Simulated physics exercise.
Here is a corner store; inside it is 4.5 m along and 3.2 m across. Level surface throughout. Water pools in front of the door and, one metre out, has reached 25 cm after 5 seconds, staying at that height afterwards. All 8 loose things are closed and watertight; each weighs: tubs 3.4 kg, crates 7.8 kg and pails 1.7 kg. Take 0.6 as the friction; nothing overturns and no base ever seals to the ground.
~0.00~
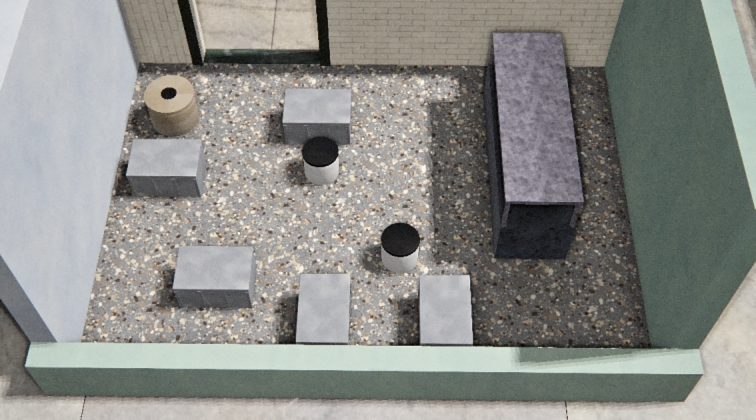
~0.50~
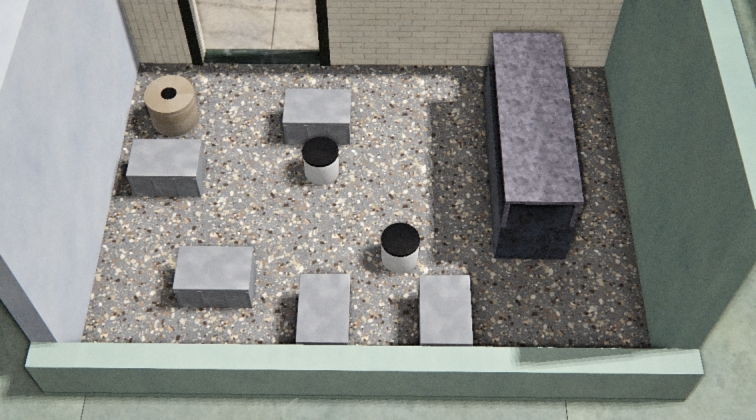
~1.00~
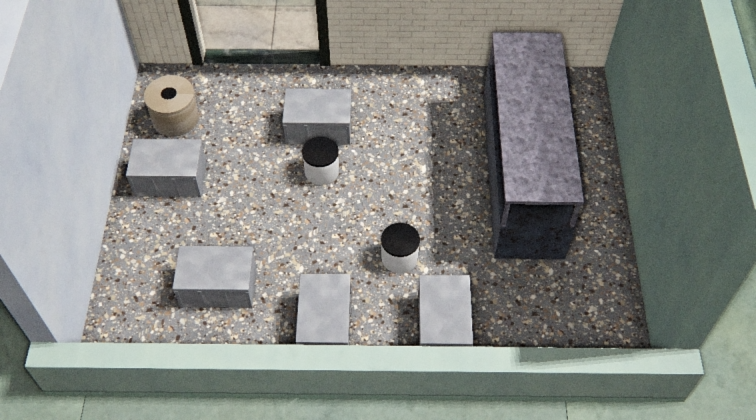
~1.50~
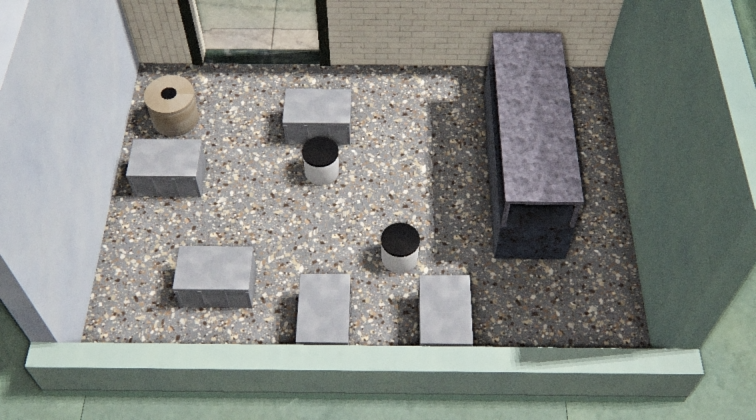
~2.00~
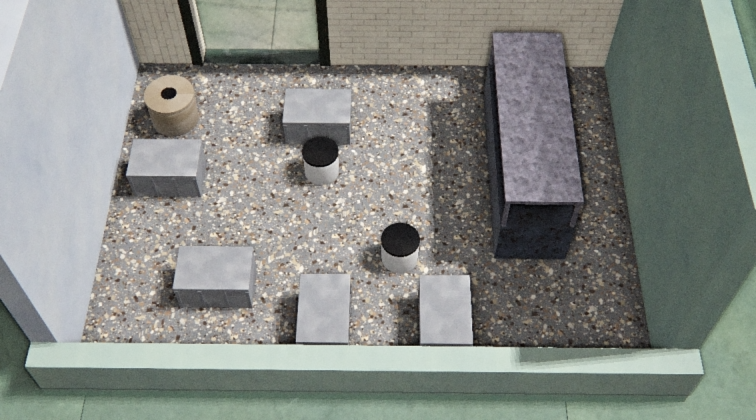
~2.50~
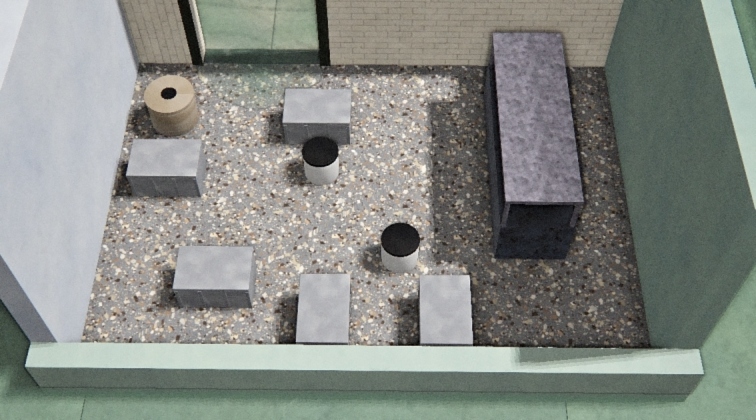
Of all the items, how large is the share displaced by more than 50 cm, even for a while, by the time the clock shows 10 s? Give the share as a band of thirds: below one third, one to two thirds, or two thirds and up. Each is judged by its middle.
The number moved that far will hit two thirds or go past.
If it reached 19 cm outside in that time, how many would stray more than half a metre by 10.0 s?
It would come to 8 of them.
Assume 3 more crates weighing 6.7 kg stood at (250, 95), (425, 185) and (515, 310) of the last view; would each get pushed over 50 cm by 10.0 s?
Result by item, in order: Beyond the cutoff, beyond the cutoff, beyond the cutoff.
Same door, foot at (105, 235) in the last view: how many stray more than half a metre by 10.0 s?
You'd get 6 in that case.
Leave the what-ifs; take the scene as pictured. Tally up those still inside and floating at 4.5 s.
The count is 1.
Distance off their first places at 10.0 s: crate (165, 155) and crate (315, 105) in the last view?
One is off by 140 cm, the other by 250 cm, in the order asked.
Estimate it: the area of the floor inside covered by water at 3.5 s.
Close to 2.0 m2, I'd say.
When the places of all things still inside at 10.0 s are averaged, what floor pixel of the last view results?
Near (471, 301).
After 3.5 s 0 of 8 are over 50 cm from their spots; 0 afloat.
After 4.5 s 0 of 8 are over 50 cm from their spots; 1 afloat.
After 7.0 s 6 of 8 are over 50 cm from their spots; 7 afloat.
After 10.0 s 8 of 8 are over 50 cm from their spots, and 8 have been at some point; 8 afloat.
